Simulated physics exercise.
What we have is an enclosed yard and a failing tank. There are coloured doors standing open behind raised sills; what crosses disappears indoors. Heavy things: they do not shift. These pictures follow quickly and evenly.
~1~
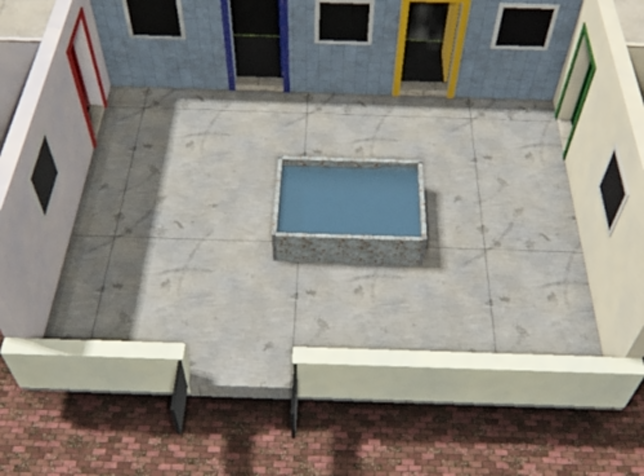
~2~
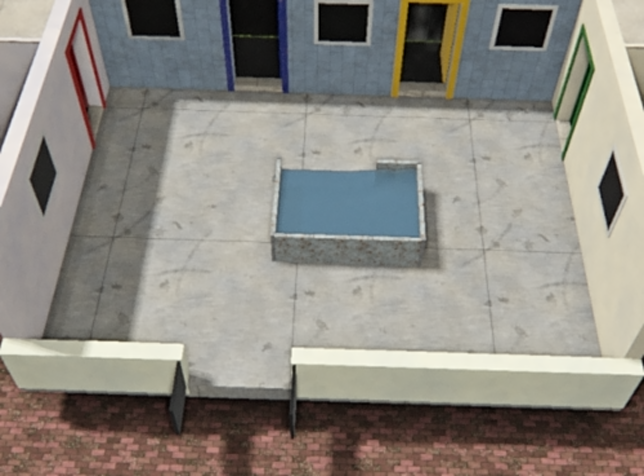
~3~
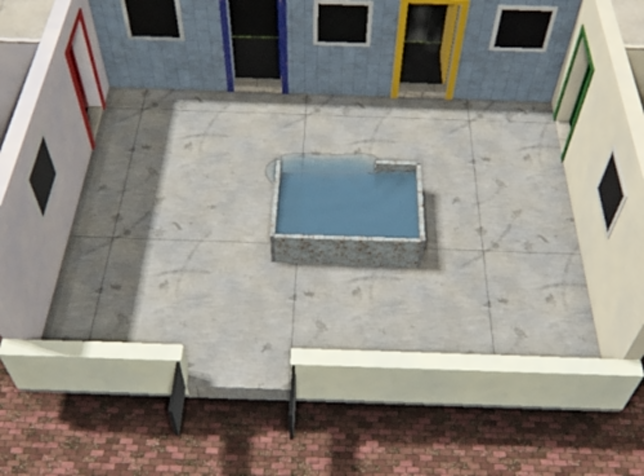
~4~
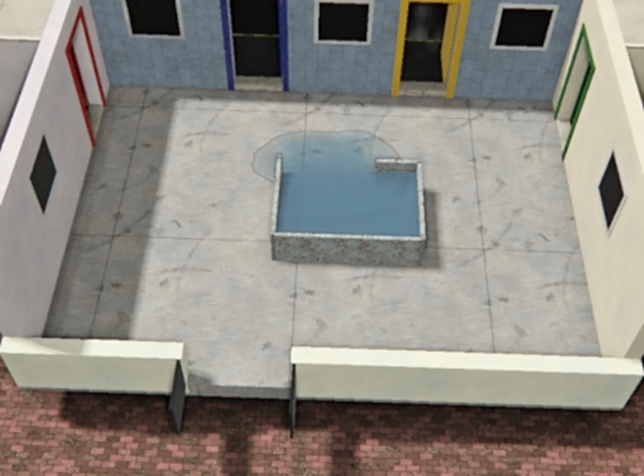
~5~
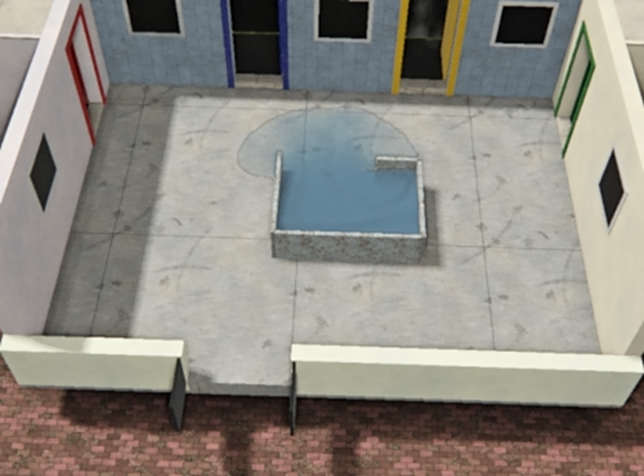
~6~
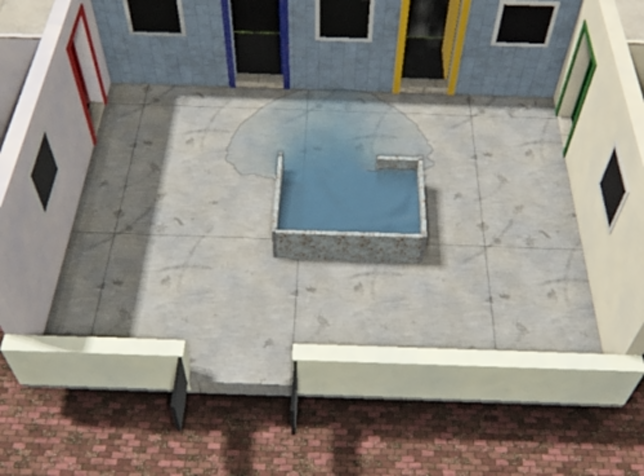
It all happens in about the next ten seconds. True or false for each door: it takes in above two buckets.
The green door, true; the yellow door, false; the blue door, true; the red door, true.
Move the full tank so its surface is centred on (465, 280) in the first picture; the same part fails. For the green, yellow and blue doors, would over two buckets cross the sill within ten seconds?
Green: Crosses the threshold; yellow: Crosses the threshold; blue: Falls short.
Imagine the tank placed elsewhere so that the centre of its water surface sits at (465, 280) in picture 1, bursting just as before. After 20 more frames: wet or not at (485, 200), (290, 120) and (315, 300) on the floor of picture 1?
Check in sequence: Soaked through, soaked through, still parched.
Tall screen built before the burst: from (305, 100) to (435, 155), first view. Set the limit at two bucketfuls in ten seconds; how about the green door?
Green: Falls short.
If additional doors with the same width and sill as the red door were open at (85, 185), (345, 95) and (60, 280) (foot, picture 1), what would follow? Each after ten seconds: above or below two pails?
Taking them as listed, the first doesn't reach the limit, the second gets past the limit and the third doesn't reach the limit.
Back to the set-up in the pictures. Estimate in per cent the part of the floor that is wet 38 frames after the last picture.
That's roughly 60 per cent.
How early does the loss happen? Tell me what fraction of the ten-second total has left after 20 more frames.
Approximately 35 in a hundred, I think.
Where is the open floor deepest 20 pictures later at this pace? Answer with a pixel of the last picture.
I would choose the pixel (120, 89).
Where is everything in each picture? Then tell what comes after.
The open tank at (350, 200) is whole and still, in the first frame.
Water pours out on the open tank's far side and has run to a hidden place, in the second frame.
Water pours out on the open tank's far side and has run to (273, 165), in the third frame.
The front is at (275, 141), out from the gap on the open tank's far side, in the fourth frame.
Water pours out on the open tank's far side and has run to (357, 111), in the fifth frame.
Water pours out on the open tank's far side and has run to (364, 93), in the sixth frame.
A moment on, water covers 15 % of the floor; the green door not reached, the yellow door wet at the sill, nothing in, the blue door under two buckets in, the red door not reached.
Next, water covers 20 % of the floor; the green door not reached, the yellow door under two buckets in, the blue door over two buckets in, the red door not reached.
Then, water covers 35 % of the floor; the green door over two buckets in, the yellow door under two buckets in, the blue door over two buckets in, the red door under two buckets in.
Later, water covers 60 % of the floor; the green door far over two buckets in, the yellow door under two buckets in, the blue door over two buckets in, the red door over two buckets in.
In the end, water covers 90 % of the floor; the green door far over two buckets in, the yellow door under two buckets in, the blue door over two buckets in, the red door over two buckets in.
